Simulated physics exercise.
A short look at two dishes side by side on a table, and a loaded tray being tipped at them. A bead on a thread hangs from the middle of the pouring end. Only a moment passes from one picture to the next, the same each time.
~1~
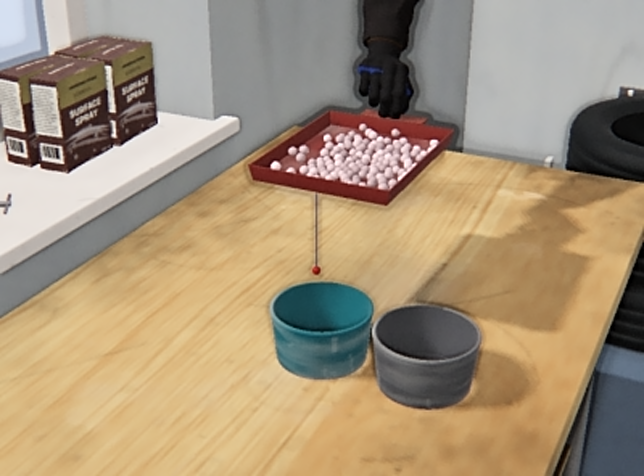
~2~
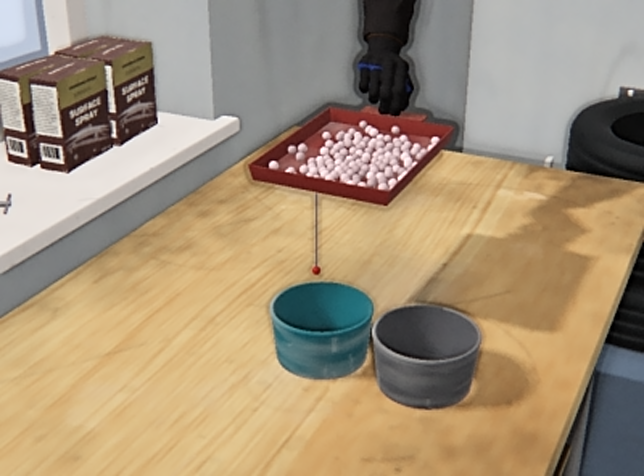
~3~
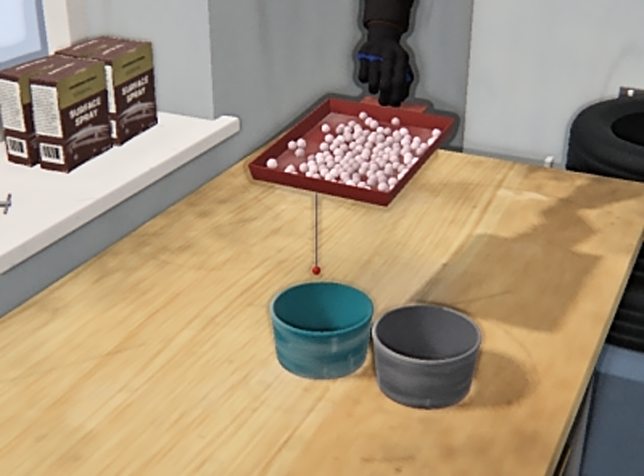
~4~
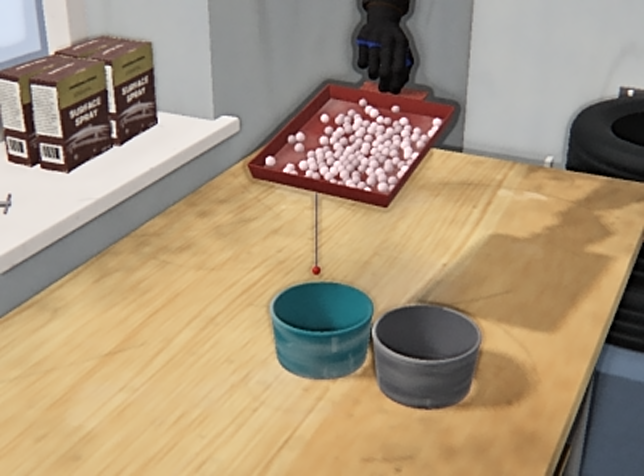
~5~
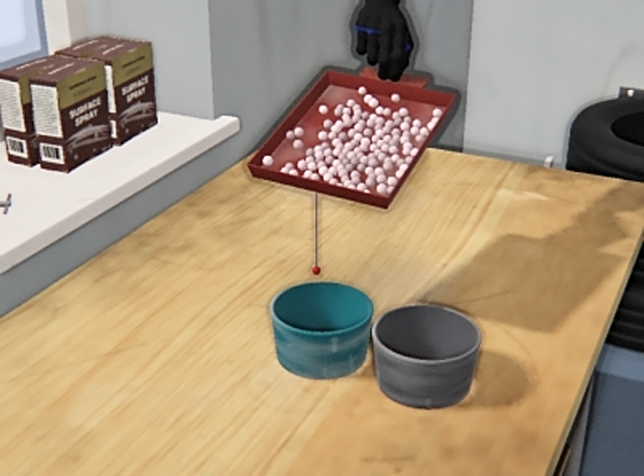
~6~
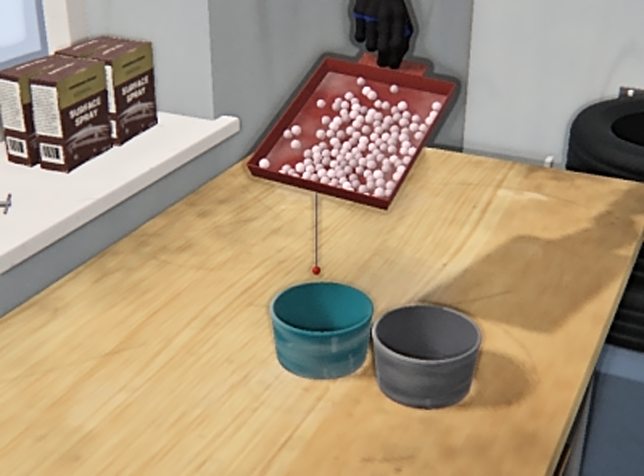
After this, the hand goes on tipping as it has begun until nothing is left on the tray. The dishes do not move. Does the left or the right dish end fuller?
It favours the left-hand dish.
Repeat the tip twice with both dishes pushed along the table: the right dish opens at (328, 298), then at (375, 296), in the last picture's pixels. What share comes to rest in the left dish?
Roughly 0 per cent, and 0 per cent.
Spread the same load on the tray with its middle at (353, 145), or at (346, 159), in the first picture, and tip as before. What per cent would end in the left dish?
In turn 70 and 70 in a hundred.
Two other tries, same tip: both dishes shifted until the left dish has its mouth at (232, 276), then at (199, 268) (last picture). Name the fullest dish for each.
At the first place the right dish, at the second the right dish.
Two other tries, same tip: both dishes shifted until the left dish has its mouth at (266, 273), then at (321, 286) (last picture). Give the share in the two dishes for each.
About 60 and 50 per cent.
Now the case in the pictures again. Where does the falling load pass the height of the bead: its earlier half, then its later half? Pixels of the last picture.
Around (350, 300) and then (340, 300).
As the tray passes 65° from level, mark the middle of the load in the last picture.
Around (343, 173).
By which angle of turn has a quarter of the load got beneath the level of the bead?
Near 90 degrees.
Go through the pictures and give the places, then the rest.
The first frame shows corners of the pouring end (253, 164) and (387, 189), level; middle of the load (359, 164), sugar pearls; left dish (299, 350); right dish (407, 379); bead on its thread (317, 270).
The second frame shows corners of the pouring end (253, 164) and (387, 190), level; middle of the load (359, 163).
The third frame shows corners of the pouring end (252, 164) and (387, 191), tipped barely, lowest at the right corner; middle of the load (359, 160).
The fourth frame shows corners of the pouring end (252, 163) and (387, 193), tipped a little, lowest at the right corner; middle of the load (359, 155).
The fifth frame shows corners of the pouring end (251, 163) and (386, 195), tipped clearly, lowest at the right corner; middle of the load (358, 152), about a tenth on the move.
The sixth frame shows corners of the pouring end (251, 163) and (386, 197), tipped clearly, lowest at the right corner; middle of the load (356, 152), almost all on the move; left dish (299, 350); right dish (407, 379).
Just after the last frame, tray tipped steeply; almost all on the tray; just a few in the right dish; just a few in the air.
A moment on, tray tipped past a quarter turn; roughly a quarter on the tray; about a tenth in the right dish; roughly half in the left dish; about a tenth outside both; roughly a quarter in the air.
Further on, tray tipped past a quarter turn; about a tenth in the right dish; roughly two thirds in the left dish; roughly a quarter outside both.
When it is over, tray tipped past a quarter turn; about a tenth in the right dish; roughly two thirds in the left dish; roughly a quarter outside both.
